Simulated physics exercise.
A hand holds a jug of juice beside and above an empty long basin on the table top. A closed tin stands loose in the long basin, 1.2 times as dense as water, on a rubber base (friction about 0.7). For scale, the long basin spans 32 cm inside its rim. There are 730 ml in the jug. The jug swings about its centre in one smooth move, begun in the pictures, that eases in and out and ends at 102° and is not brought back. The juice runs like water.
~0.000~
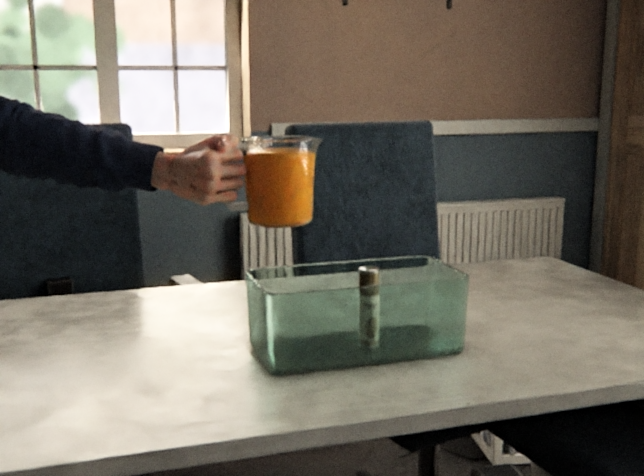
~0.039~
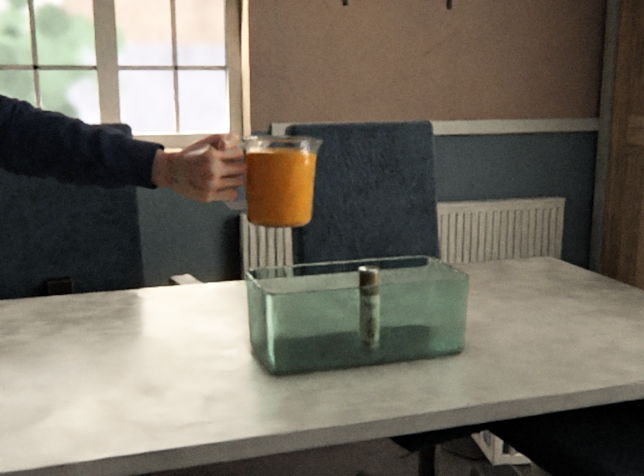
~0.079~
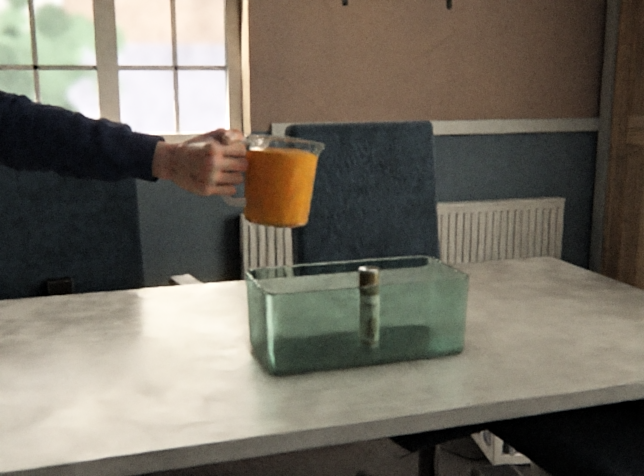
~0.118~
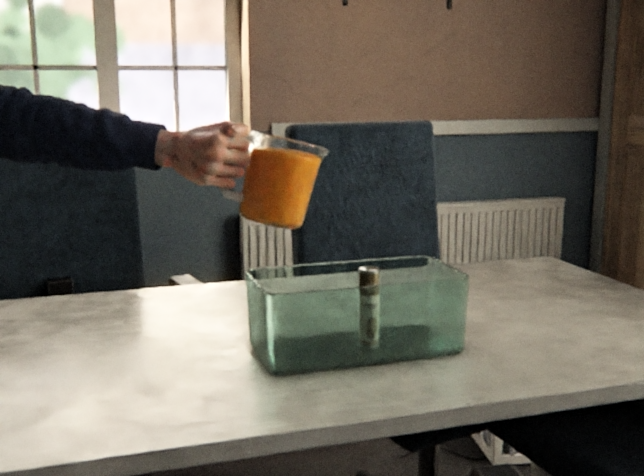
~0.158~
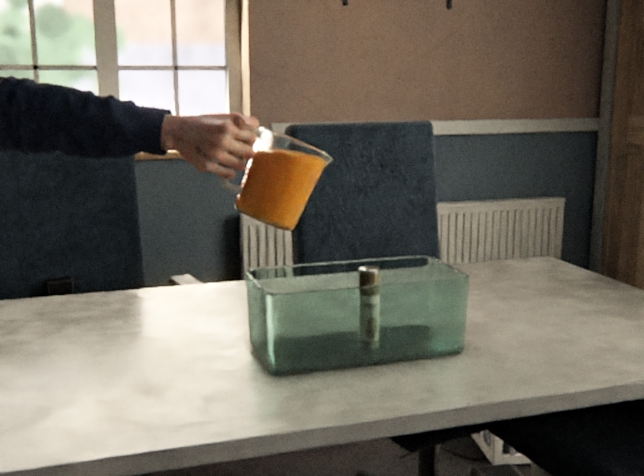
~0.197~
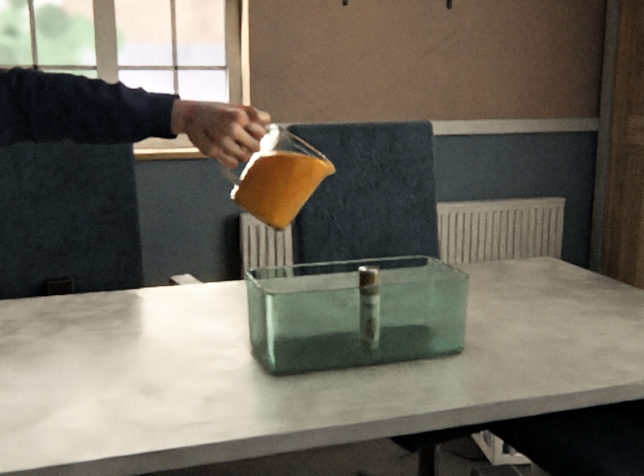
A hand tilts a glass jug of orange juice rightward above a clear green basin.
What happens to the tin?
The tin goes over.
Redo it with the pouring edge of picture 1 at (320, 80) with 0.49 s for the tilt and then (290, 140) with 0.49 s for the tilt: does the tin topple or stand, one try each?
First it keeps standing; then it remains upright.
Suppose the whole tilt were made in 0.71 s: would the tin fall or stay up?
The tin goes over.
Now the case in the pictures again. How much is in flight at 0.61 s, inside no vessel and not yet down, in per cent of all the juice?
About 20 per cent.
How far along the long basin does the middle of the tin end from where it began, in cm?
About 7.0 cm.
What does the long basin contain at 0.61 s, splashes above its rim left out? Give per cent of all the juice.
About 62 per cent.
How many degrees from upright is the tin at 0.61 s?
It is at some 5°.
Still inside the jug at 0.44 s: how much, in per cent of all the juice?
Some 54 per cent.
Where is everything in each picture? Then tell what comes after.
In the first frame, it leans 0°; its right rim is at (321, 139); the juice meets the walls at (245, 153) and (311, 150); the long basin's rim runs from (255, 283) to (449, 267); the tin's top is at (369, 273).
In the second frame, it leans 2°; its right rim is at (322, 140); the juice meets the walls at (246, 151) and (312, 151).
In the third frame, it leans 6°; its right rim is at (325, 144); the juice meets the walls at (248, 150) and (314, 153).
In the fourth frame, it leans 14°; its right rim is at (329, 150); the juice meets the walls at (252, 149) and (318, 154).
In the fifth frame, it leans 24°; its right rim is at (333, 160); the juice meets the walls at (251, 161) and (323, 158).
In the sixth frame, it leans 36°; its right rim is at (335, 171); the juice meets the walls at (245, 173) and (327, 163).
After 0.44 s the tilt is 99° and 54 per cent is still to pour; the tin stands where it began.
After 0.61 s the tilt is 102° and 17 per cent is still to pour; the tin leans 7°.
After 0.79 s the tilt is 102° and 4 per cent is still to pour; the tin lies on its side.
After 0.99 s the tilt is 102° and 1 per cent is still to pour; the tin lies on its side.
In the end the tin lies on its side.
